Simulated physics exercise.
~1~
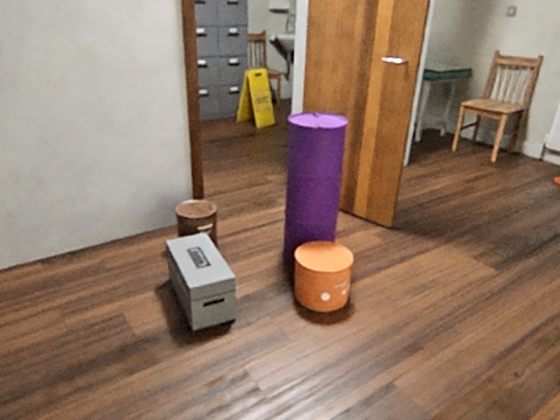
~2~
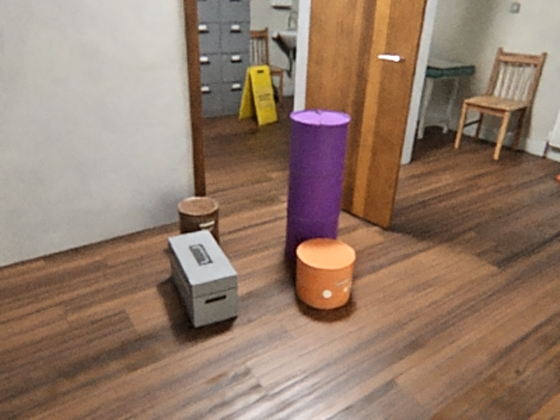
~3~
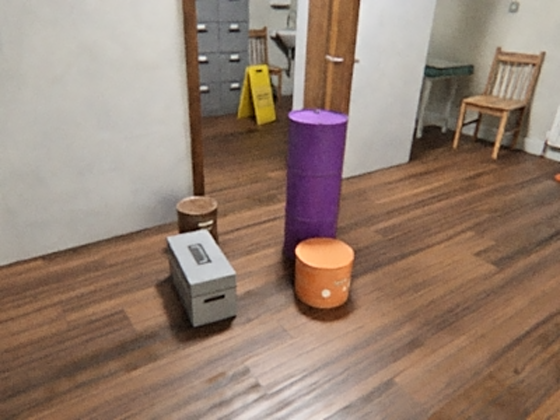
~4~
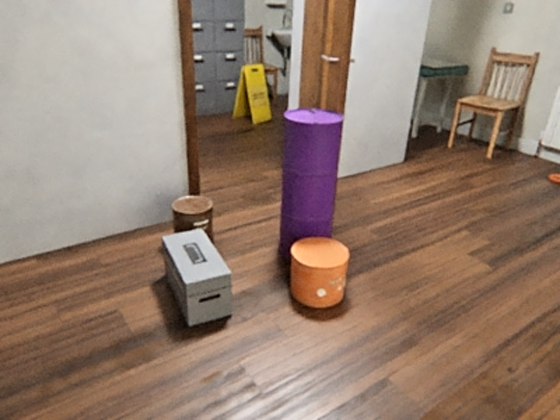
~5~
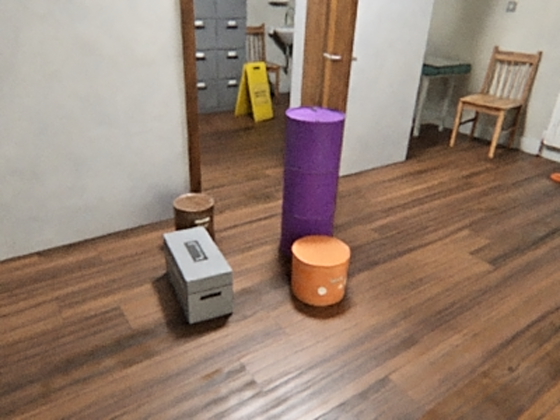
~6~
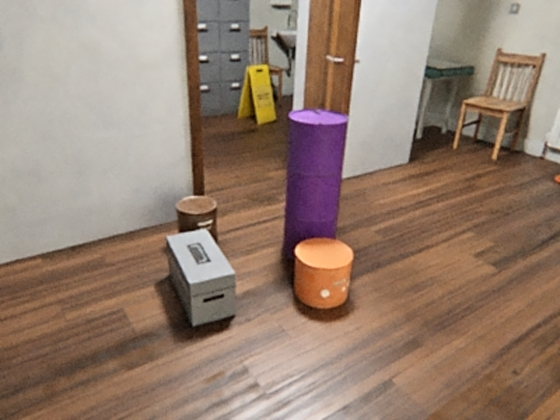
In a wood-floored room, an open wooden door swings partway and stops still ajar behind a purple drum, pails and grey toolbox.
